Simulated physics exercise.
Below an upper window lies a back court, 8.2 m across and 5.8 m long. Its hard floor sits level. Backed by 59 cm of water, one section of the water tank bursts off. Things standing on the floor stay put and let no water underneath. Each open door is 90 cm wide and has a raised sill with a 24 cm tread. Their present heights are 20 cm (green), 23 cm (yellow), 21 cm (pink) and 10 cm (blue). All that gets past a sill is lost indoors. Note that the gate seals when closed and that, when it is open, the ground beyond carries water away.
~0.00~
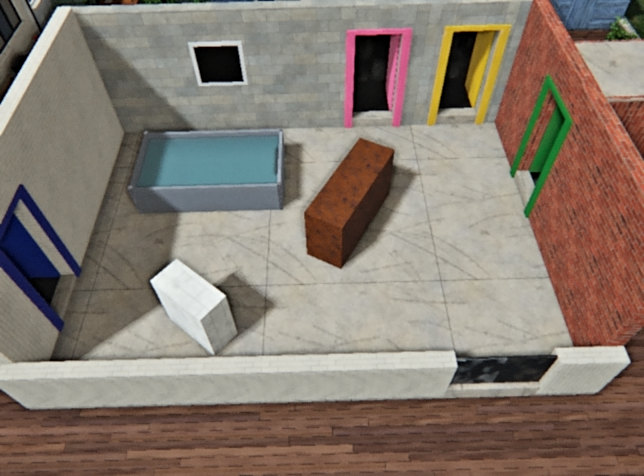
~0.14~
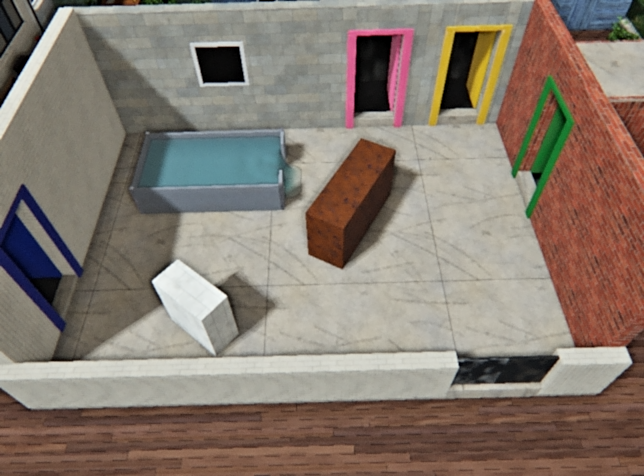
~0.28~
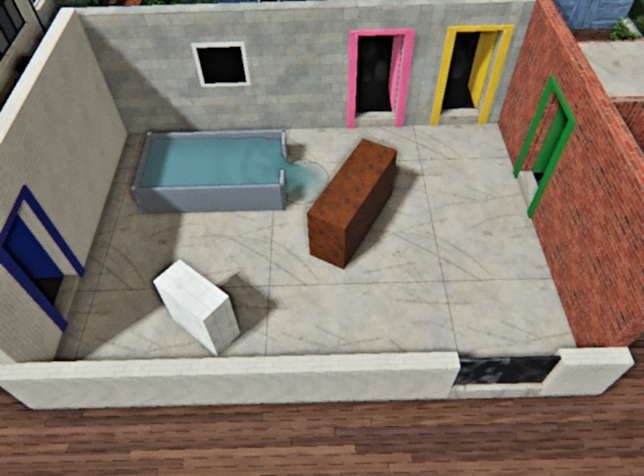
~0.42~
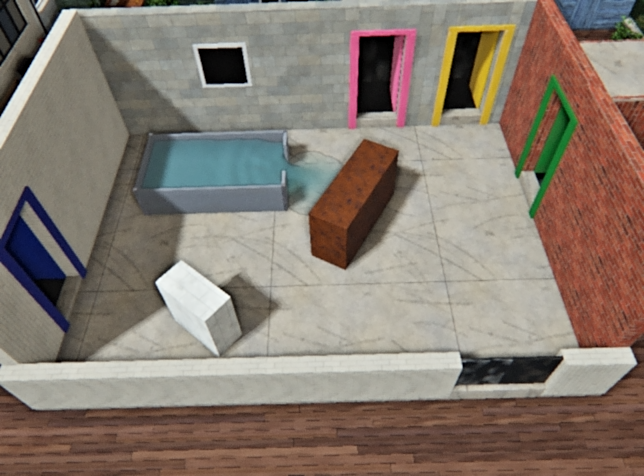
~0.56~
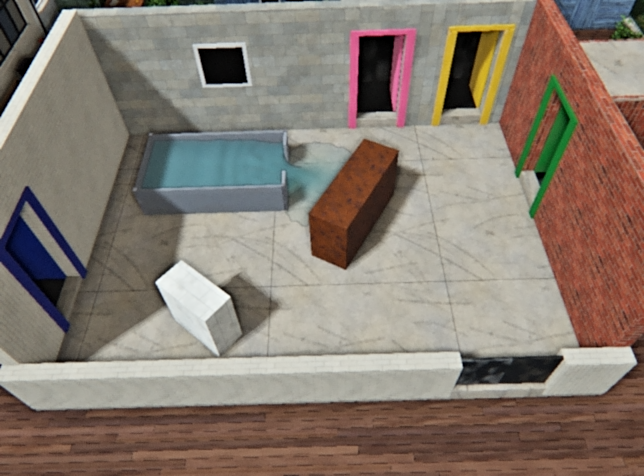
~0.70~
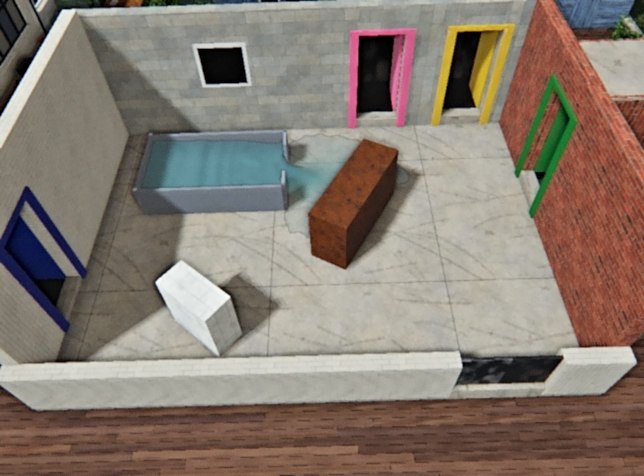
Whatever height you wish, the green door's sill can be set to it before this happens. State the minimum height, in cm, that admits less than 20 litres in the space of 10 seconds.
5.5 cm, roughly.
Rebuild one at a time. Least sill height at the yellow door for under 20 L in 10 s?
For yellow: Close to 13.5 cm.
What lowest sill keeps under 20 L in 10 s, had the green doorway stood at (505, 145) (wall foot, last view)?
It needs about 22 cm.
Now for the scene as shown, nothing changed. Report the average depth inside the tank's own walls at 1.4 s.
Average depth: Approx. 46 cm.
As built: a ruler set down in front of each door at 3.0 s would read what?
Depth (cm): Green 5 / yellow 11 / pink 19 / blue 0.
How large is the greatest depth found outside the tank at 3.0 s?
I'd estimate roughly 30 cm.
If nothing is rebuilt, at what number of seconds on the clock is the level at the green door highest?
The level tops out around 3.4 s.
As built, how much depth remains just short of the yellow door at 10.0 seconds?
Some 8.5 centimetres.
After 1.4 s water covers 15 % of the floor, deepest (36 cm) near (290, 183); it has not reached the green door.
After 3.0 s water covers 30 % of the floor, deepest (30 cm) near (499, 134); 5 cm at the green door, 0 litres in over its 20 cm sill.
After 10.0 s water covers 95 % of the floor, deepest (10 cm) near (535, 373); 6 cm at the green door, 0 litres in over its 20 cm sill.
At the green door as built, the water arrived by 2.6 s and peaked near 10 cm at 3.4 s.
Run again over the same 10 s with other heights there, 25 litres in over 5 cm, 15 litres over 6 cm. The limit of 20 litres is kept from about 5.5 cm up.
